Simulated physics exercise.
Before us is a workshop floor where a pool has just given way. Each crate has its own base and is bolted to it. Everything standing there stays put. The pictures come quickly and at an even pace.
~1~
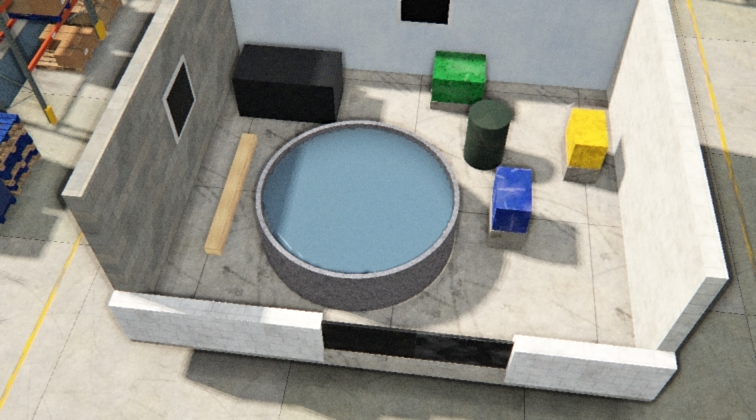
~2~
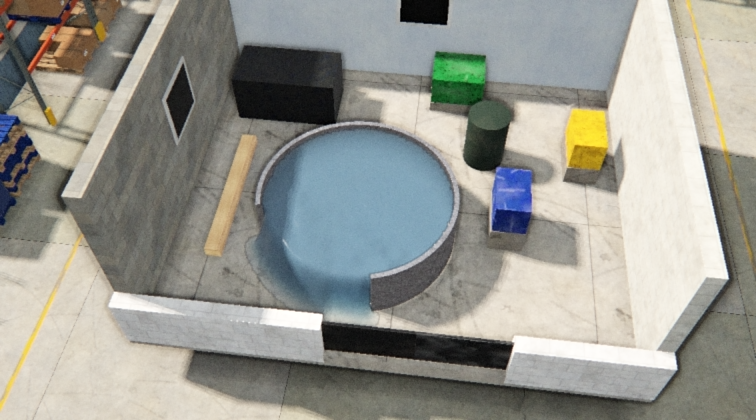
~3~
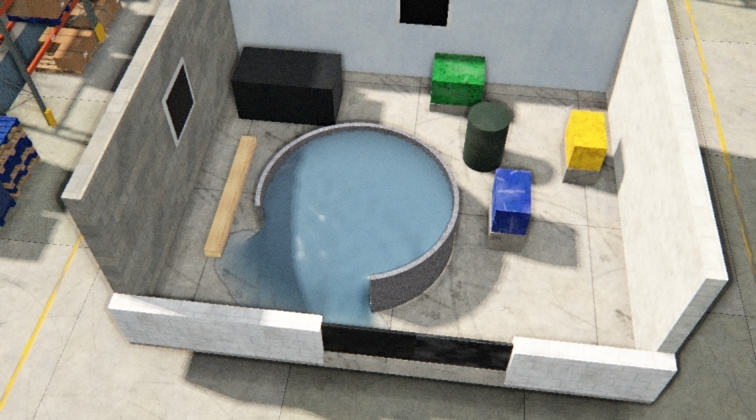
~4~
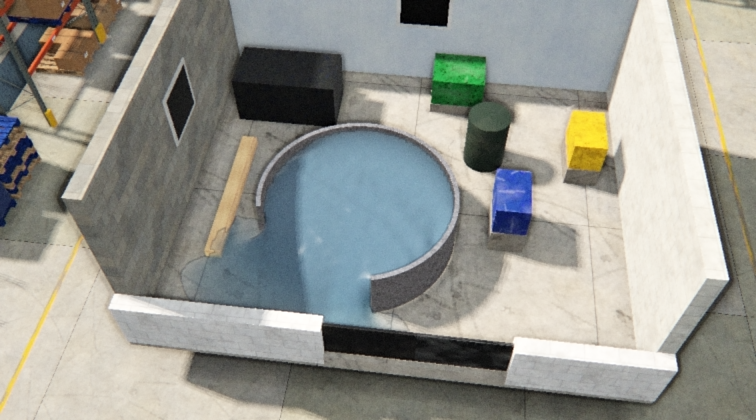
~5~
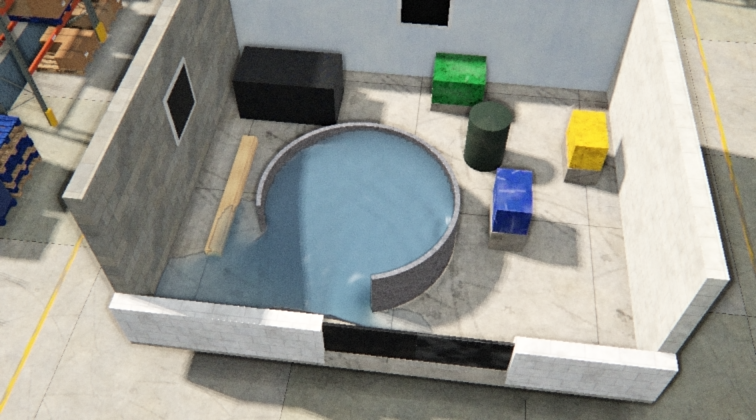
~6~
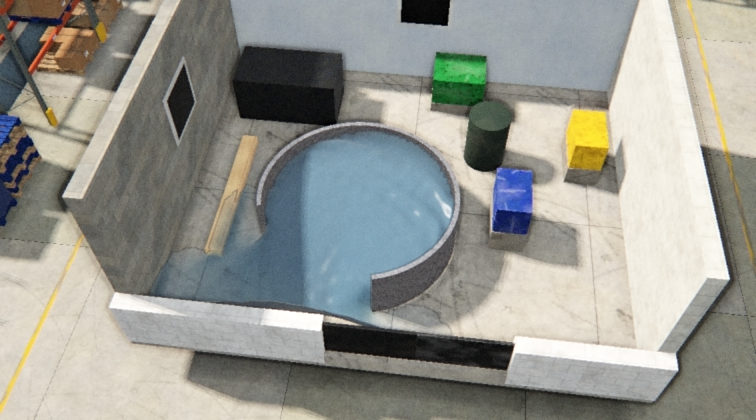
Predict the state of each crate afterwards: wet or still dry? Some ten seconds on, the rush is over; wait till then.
Result: The yellow crate doesn't get caught by the water. The green crate gets caught by the water. The blue crate doesn't get caught by the water.
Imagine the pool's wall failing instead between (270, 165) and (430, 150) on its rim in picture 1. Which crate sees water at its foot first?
That would be the green one.
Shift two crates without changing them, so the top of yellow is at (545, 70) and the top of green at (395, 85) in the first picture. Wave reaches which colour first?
My guess is the blue crate.
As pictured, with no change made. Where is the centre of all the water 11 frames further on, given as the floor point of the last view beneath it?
Centre point: Around (311, 254).
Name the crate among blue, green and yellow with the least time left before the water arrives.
First to get wet: The blue-painted one.
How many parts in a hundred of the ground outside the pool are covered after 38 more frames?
That works out at 100 %.
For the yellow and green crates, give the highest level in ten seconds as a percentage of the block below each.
I'd put it at some 70 % for one and some 170 % for the other, in that order.
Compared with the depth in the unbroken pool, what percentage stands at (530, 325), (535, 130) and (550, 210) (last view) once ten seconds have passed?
In the order asked, some 14, 14 and 20 in a hundred.
A moment on, water covers 35 % of the floor; the yellow crate not reached, the green crate not reached, the blue crate not reached.
Next, water covers 50 % of the floor; the yellow crate not reached, the green crate not reached, the blue crate water round its plinth.
Then, water covers 75 % of the floor; the yellow crate water round its plinth, the green crate water round its plinth, the blue crate water round its plinth.
Later, water covers 100 % of the floor; the yellow crate water round its plinth, the green crate water round its plinth, the blue crate water round its plinth.
In the end, water covers 100 % of the floor; the yellow crate stayed above the water, the green crate was topped, the blue crate stayed above the water.
